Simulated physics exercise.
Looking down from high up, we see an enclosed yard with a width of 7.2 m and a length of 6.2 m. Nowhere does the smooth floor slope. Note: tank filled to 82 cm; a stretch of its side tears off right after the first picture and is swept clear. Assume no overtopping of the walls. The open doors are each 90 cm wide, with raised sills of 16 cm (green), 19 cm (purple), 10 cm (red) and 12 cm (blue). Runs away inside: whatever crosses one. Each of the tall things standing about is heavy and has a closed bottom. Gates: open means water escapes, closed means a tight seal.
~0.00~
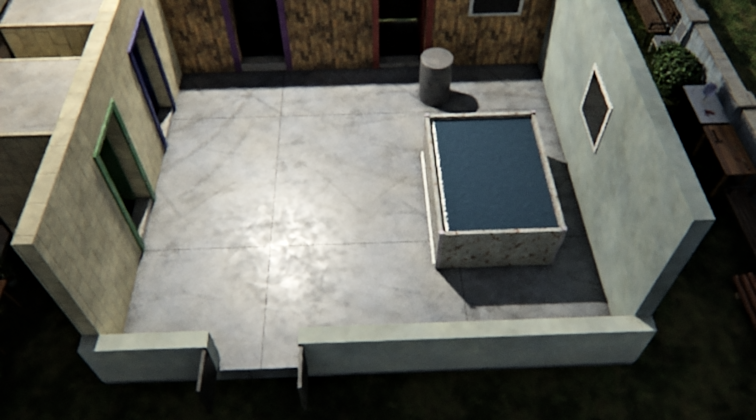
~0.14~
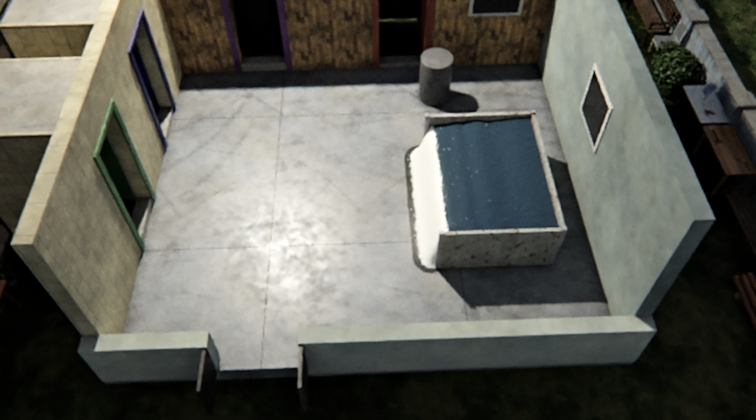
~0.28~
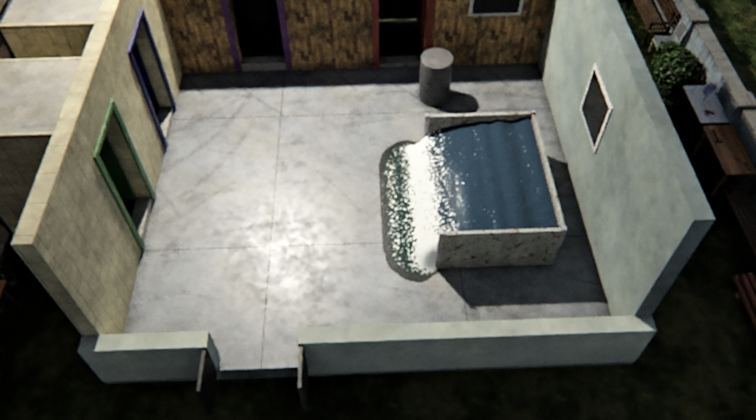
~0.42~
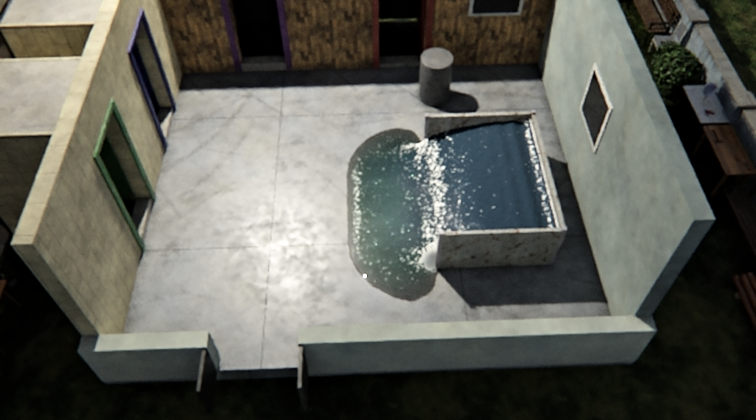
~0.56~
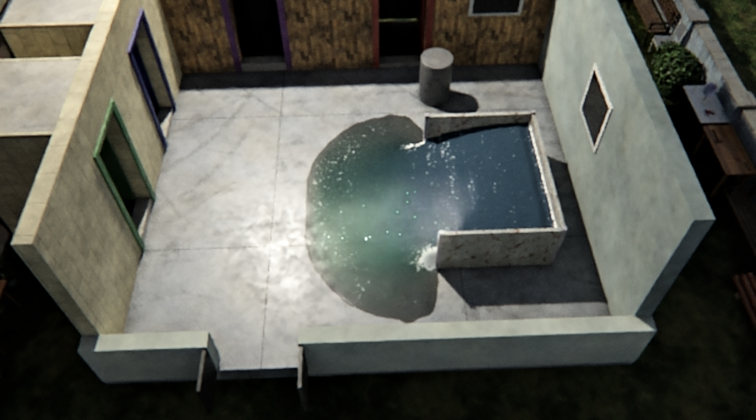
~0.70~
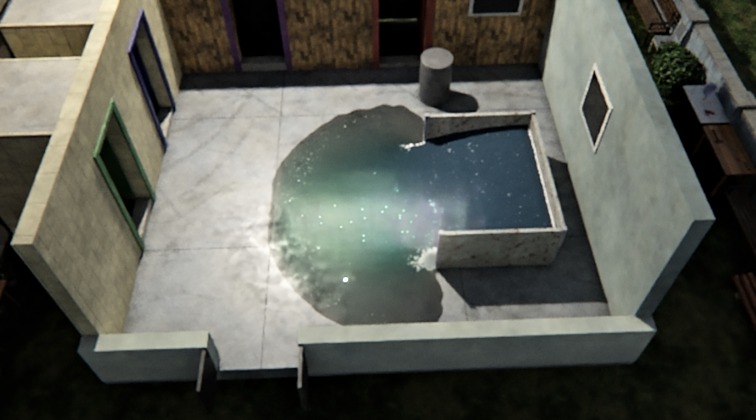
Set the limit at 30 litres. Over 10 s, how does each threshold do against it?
My prediction: The green door overshoots the limit, the purple door undershoots the limit, the red door undershoots the limit, the blue door overshoots the limit.
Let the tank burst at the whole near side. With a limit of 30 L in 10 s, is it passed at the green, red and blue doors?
Against that limit: Green below, red under, blue below.
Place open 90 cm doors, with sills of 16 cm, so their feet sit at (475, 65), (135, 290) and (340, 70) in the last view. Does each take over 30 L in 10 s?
So, in the order given, it's shy of the mark, then beyond the mark, then shy of the mark.
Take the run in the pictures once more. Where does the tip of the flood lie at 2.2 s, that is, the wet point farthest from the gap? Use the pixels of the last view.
At about (183, 75).
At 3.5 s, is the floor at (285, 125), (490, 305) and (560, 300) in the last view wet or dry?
Respectively: Got hit, was missed, was missed.
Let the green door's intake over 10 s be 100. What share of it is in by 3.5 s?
Share: ~ 95 %.
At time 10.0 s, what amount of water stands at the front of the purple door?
About 6.5 cm deep.
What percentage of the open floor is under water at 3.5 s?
Wet share: Near 70 percent.
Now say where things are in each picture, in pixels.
The first picture shows still water, 82 cm deep, in the tank at (490, 172).
In the second picture, water pours out at (433, 196) and has run 1.3 m, to (421, 149); typically 10 cm deep outside, 82 cm at the tank's back.
In the third picture, water pours out at (433, 196) and has run 1.5 m, to (404, 145); typically 15 cm deep outside, 80 cm at the tank's back.
In the fourth picture, the front is at (383, 136), 1.8 m from the gap at (433, 198); 4.0 m2 of floor is under water; 72 cm left at the back of the tank.
In the fifth picture, the front is at (357, 127), 2.3 m from the gap at (433, 198); 6.8 m2 of floor is under water; 70 cm left at the back of the tank.
In the sixth picture, the front is at (284, 168), 2.7 m from the gap at (433, 199); 9.5 m2 of floor is under water; 67 cm left at the back of the tank.
After 1.4 s water covers 60 % of the floor and is deepest (35 cm) near (156, 193); green door 24 cm at the sill, 8 L in, purple door not reached, red door not reached, blue door not reached.
After 2.2 s water covers 65 % of the floor and is deepest (46 cm) near (119, 358); green door 37 cm at the sill, 115 L in, purple door 12 cm at the sill, 0 L in, red door not reached, blue door 25 cm at the sill, 15 L in.
After 3.5 s water covers 70 % of the floor and is deepest (31 cm) near (183, 75); green door 22 cm at the sill, 202 L in, purple door 17 cm at the sill, 0 L in, red door 1 cm at the sill, 0 L in, blue door 18 cm at the sill, 70 L in.
After 6.0 s water covers 75 % of the floor and is deepest (15 cm) near (334, 195); green door 10 cm at the sill, 215 L in, purple door 10 cm at the sill, 1 L in, red door 6 cm at the sill, 0 L in, blue door 12 cm at the sill, 96 L in.
After 10.0 s water covers 100 % of the floor and is deepest (16 cm) near (504, 66); green door 5 cm at the sill, 216 L in, purple door 7 cm at the sill, 1 L in, red door 10 cm at the sill, 4 L in, blue door 6 cm at the sill, 97 L in.
